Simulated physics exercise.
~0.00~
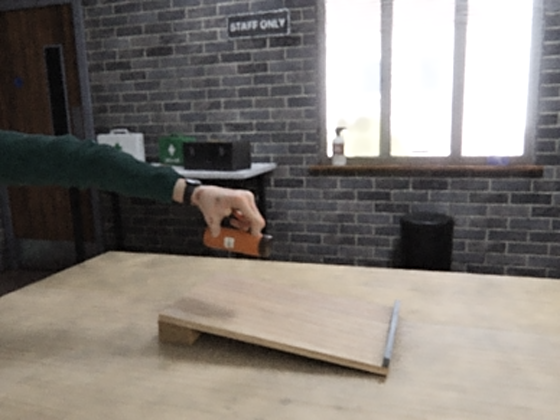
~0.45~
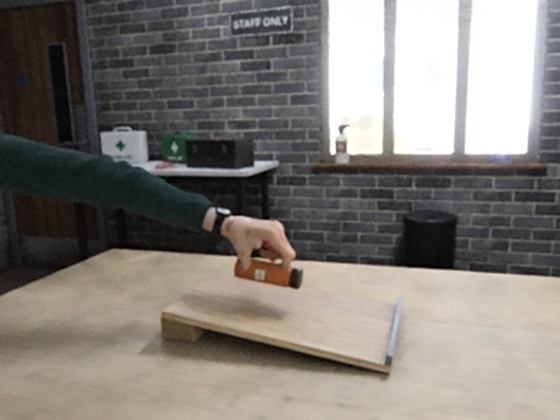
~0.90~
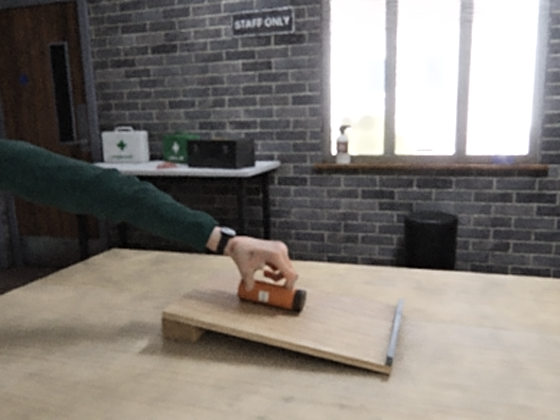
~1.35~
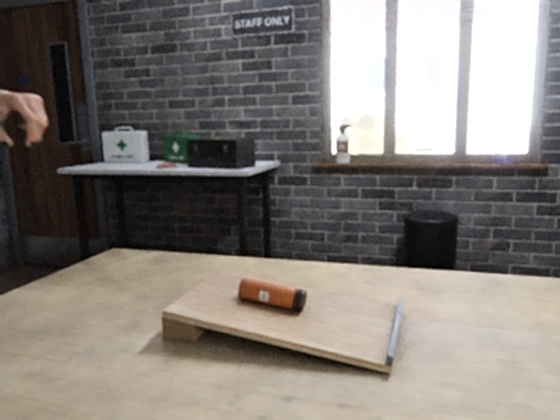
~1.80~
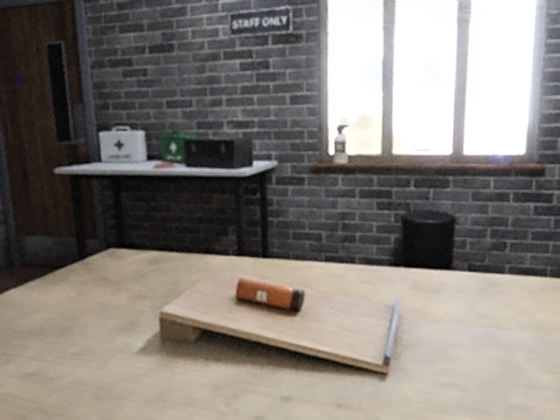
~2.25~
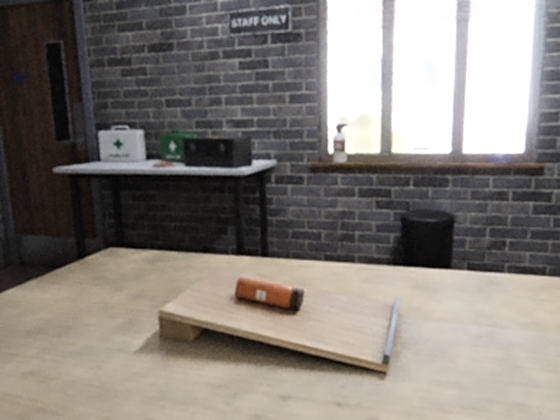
On a wooden table, a hand lowers an orange cylinder onto a gently tilted board and withdraws, leaving it resting in place.
